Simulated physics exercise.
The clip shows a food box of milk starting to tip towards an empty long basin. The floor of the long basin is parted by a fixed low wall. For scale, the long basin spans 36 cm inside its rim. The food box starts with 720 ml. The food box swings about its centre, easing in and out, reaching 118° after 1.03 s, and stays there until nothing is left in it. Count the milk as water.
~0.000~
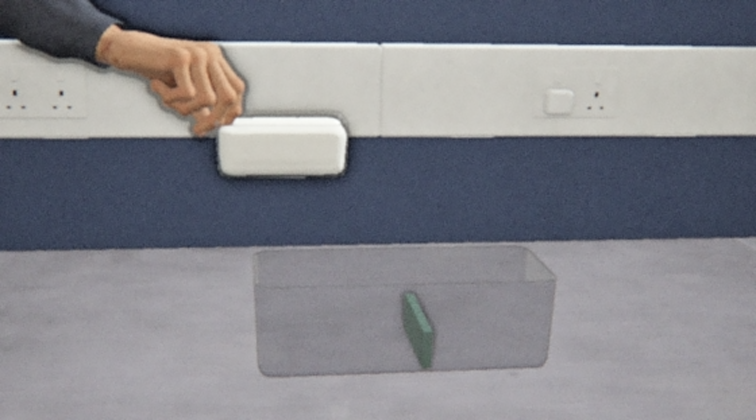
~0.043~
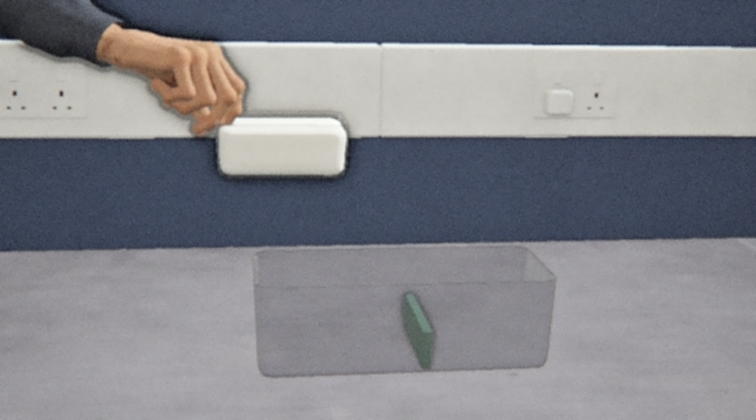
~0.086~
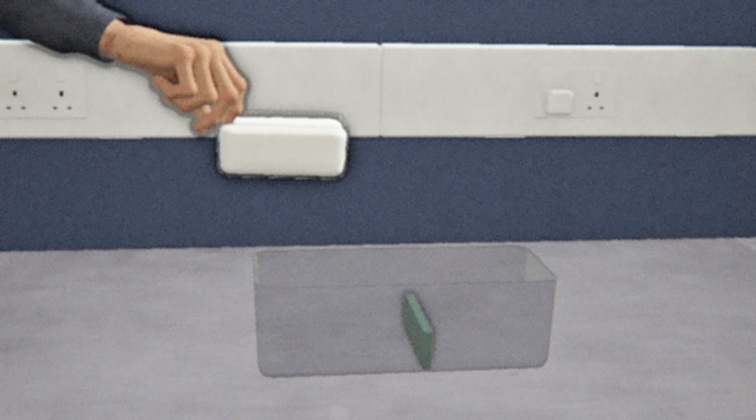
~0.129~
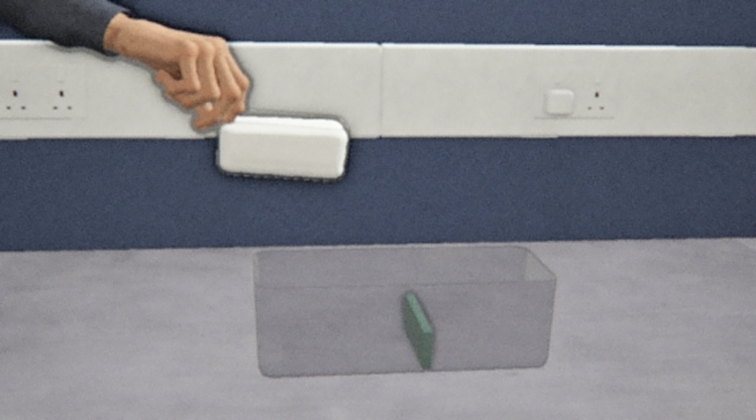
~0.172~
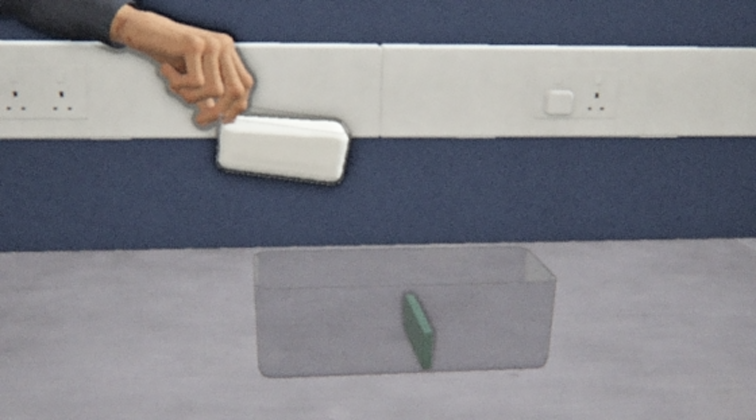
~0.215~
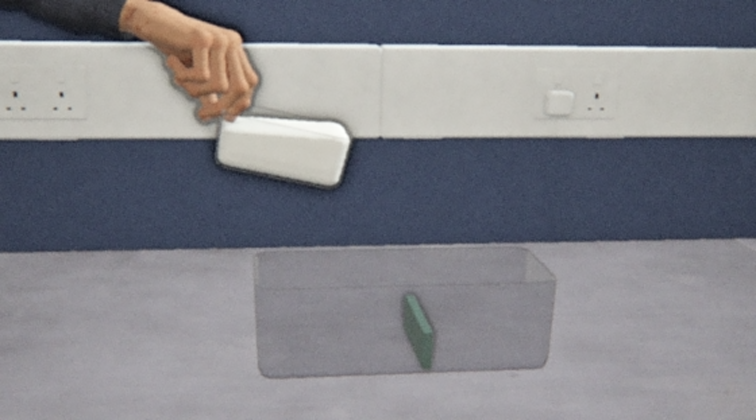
A hand held a white food box above a clear, long basin with a small green piece standing inside, then slowly tilted the box a little, its right end dipping.
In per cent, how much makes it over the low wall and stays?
Roughly 15 per cent is past the wall.
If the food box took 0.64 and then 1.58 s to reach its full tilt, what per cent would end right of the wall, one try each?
First 10, then 25 per cent.
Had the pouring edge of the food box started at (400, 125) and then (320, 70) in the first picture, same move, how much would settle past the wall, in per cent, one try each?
In turn about 70 and 5 per cent.
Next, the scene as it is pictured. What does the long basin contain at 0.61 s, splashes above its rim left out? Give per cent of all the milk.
Some 24 per cent.
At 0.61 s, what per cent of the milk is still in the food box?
Near 26 in a hundred.
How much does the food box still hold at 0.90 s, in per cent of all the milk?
About 2 per cent.
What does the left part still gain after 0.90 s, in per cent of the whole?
Near 7 in a hundred.
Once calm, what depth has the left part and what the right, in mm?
Some 20 mm on the left and 6 mm on the right.
By 0.61 s the tilt is 76° and 25 per cent is still to pour, 21 is left of the wall and 4 right of it.
By 0.90 s the tilt is 113° and 2 per cent is still to pour, 69 is left of the wall and 14 right of it.
By 1.20 s the tilt is 118° and 0 per cent is still to pour, 76 is left of the wall and 15 right of it.
By 1.53 s the tilt is 118° and 0 per cent is still to pour, 76 is left of the wall and 15 right of it.
At rest 76 per cent lies left of the wall, 15 right of it and 9 outside.
